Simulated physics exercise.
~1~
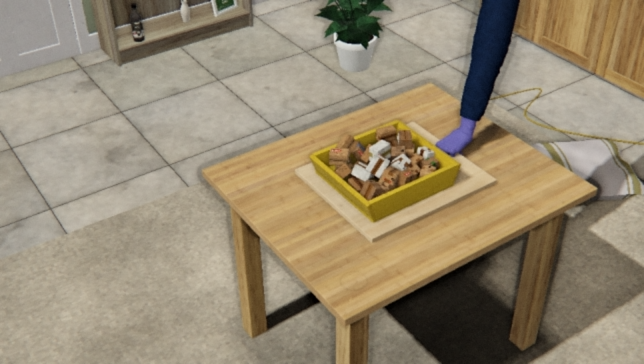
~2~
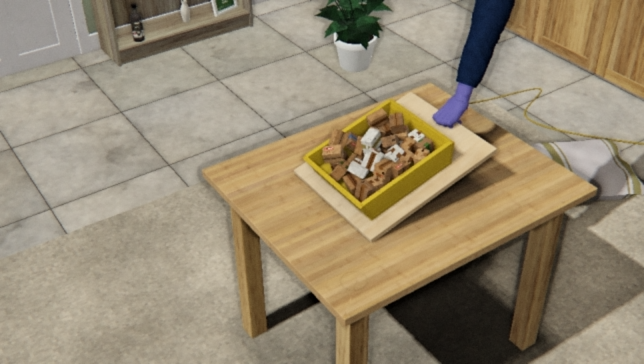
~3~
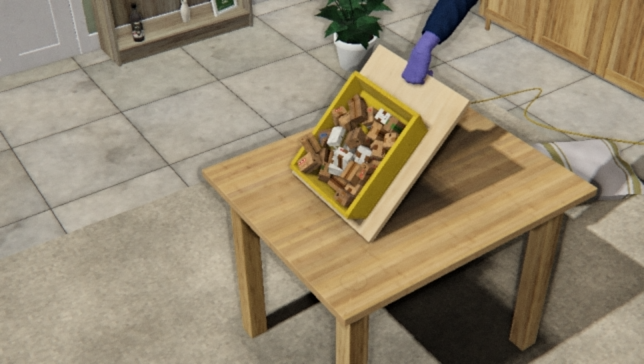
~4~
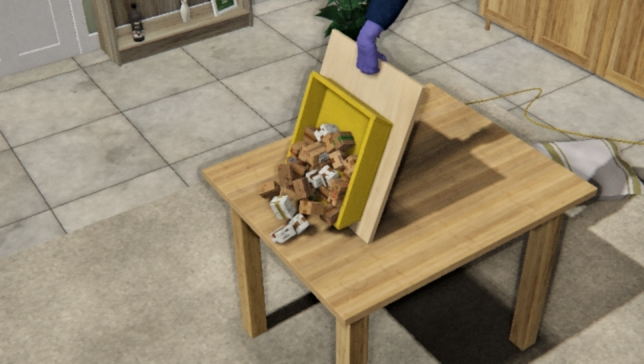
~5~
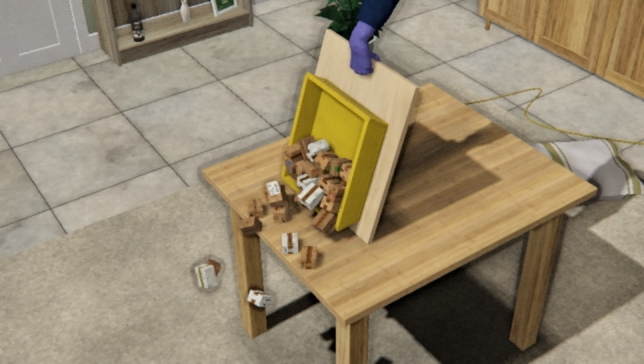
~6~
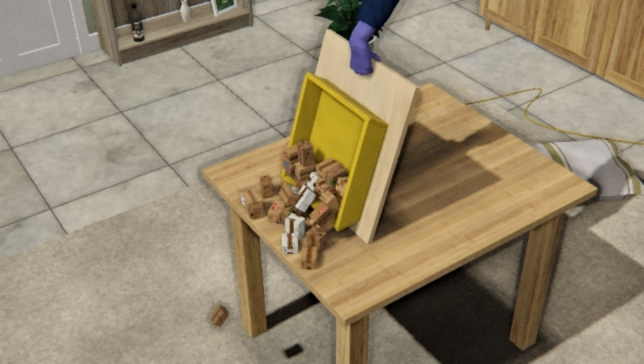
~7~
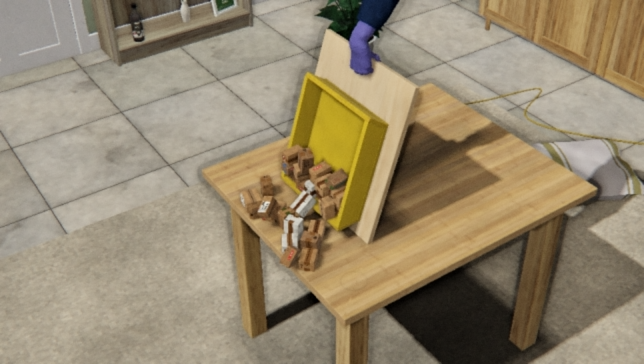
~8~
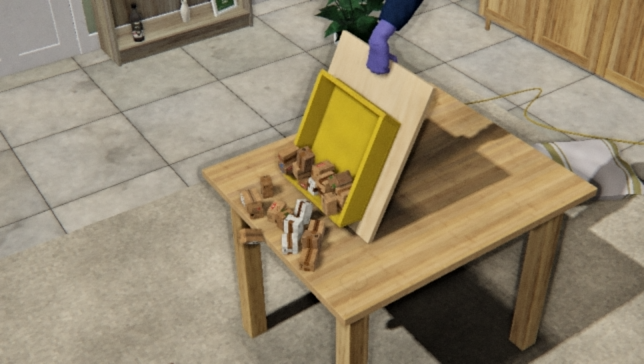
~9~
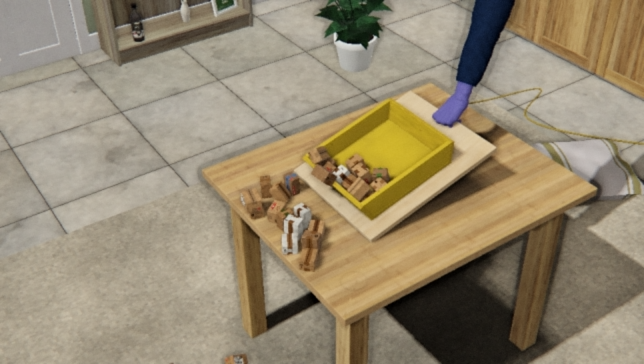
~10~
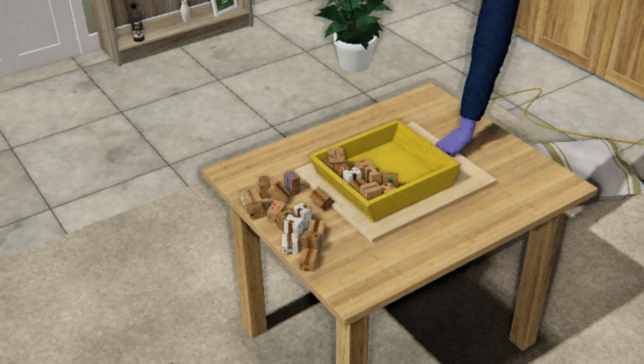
A yellow crate full of small brown and white parcels sits on a board on a wooden table, and a purple-gloved hand lifts the board's right edge. The board tilts steeply while its left edge stays on the table, and the parcels slide toward the crate's low end. They spill over it in a heap, some landing on the tabletop and several dropping past the table's edge to the floor. The hand holds the steep tilt, then lowers the board flat again. Most of the parcels have left the crate, with a cluster remaining at its left end and others scattered on the table.
